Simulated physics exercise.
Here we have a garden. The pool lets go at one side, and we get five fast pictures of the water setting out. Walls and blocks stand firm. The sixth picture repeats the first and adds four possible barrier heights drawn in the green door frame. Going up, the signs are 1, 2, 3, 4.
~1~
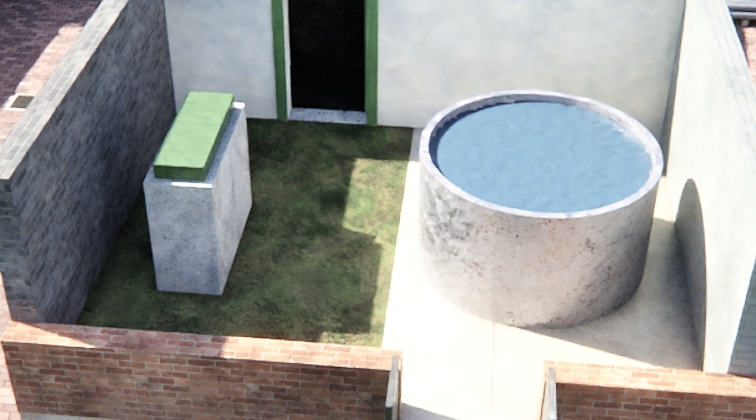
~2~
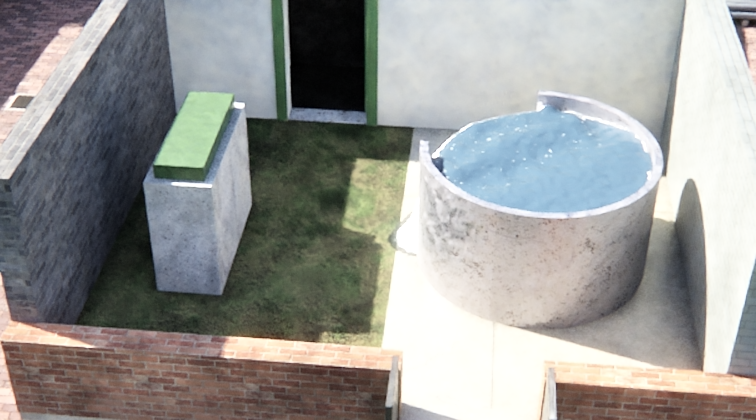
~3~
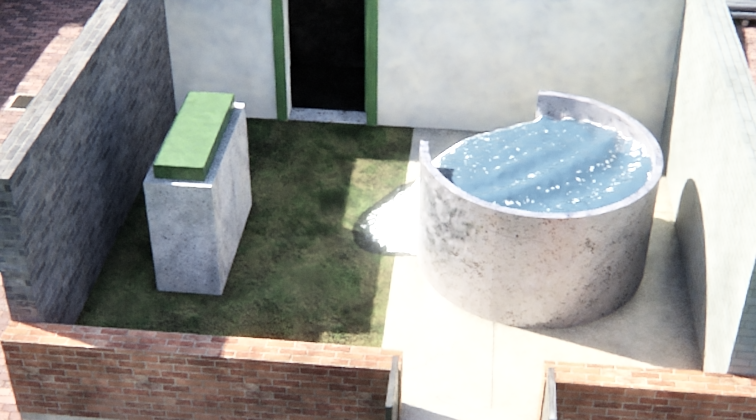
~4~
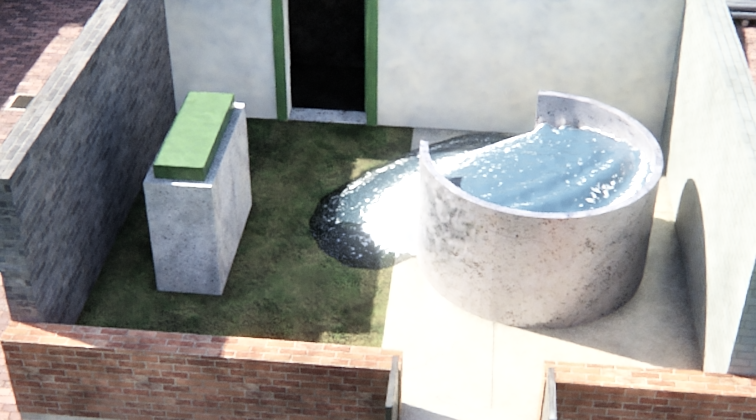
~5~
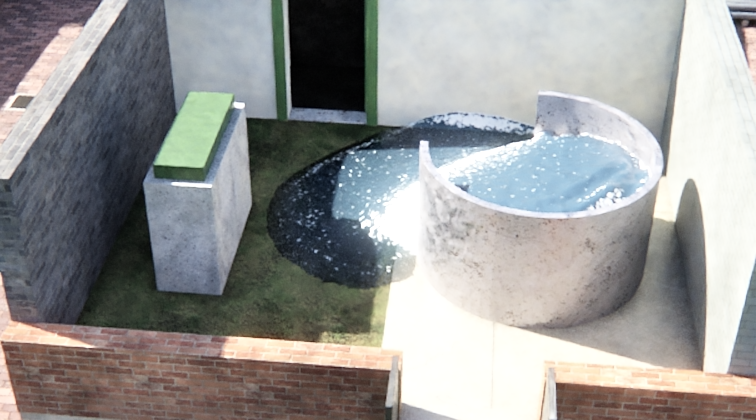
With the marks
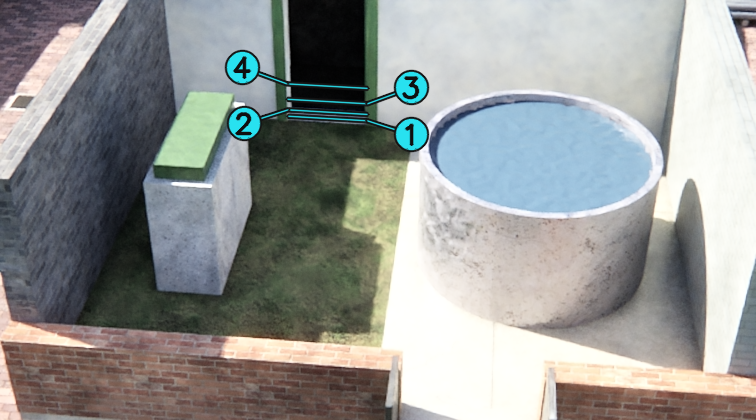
A round, mottled grey stone pool full of blue water stands on the right of a small walled garden, seen from above by a still camera. To its left are a grass patch and a pale block with a green top, with a dark green-framed doorway behind and low brick walls in front. The pool's back-left side opens, and glittering water pours out, spreading leftward across the grass.
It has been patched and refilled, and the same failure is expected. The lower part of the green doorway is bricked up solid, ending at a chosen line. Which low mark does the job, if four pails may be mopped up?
Use line 4.
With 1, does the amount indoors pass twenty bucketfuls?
Yes, clearly.
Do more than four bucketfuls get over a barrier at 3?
Yes, that goes wrong.
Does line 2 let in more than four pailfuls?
Yes, it does.
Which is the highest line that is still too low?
Here it is line 3.
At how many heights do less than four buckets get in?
One of the four.
On the marked copy, 1 at (327, 118); 2 at (327, 112); 3 at (327, 101); 4 at (327, 86); from the bottom up 1, 2, 3, 4.
With 1, dozens of bucketfuls pour in.
With 2, dozens of bucketfuls pour in.
With 3, about 9 bucketfuls get in.
With 4, a splash gets over, under a bucket.
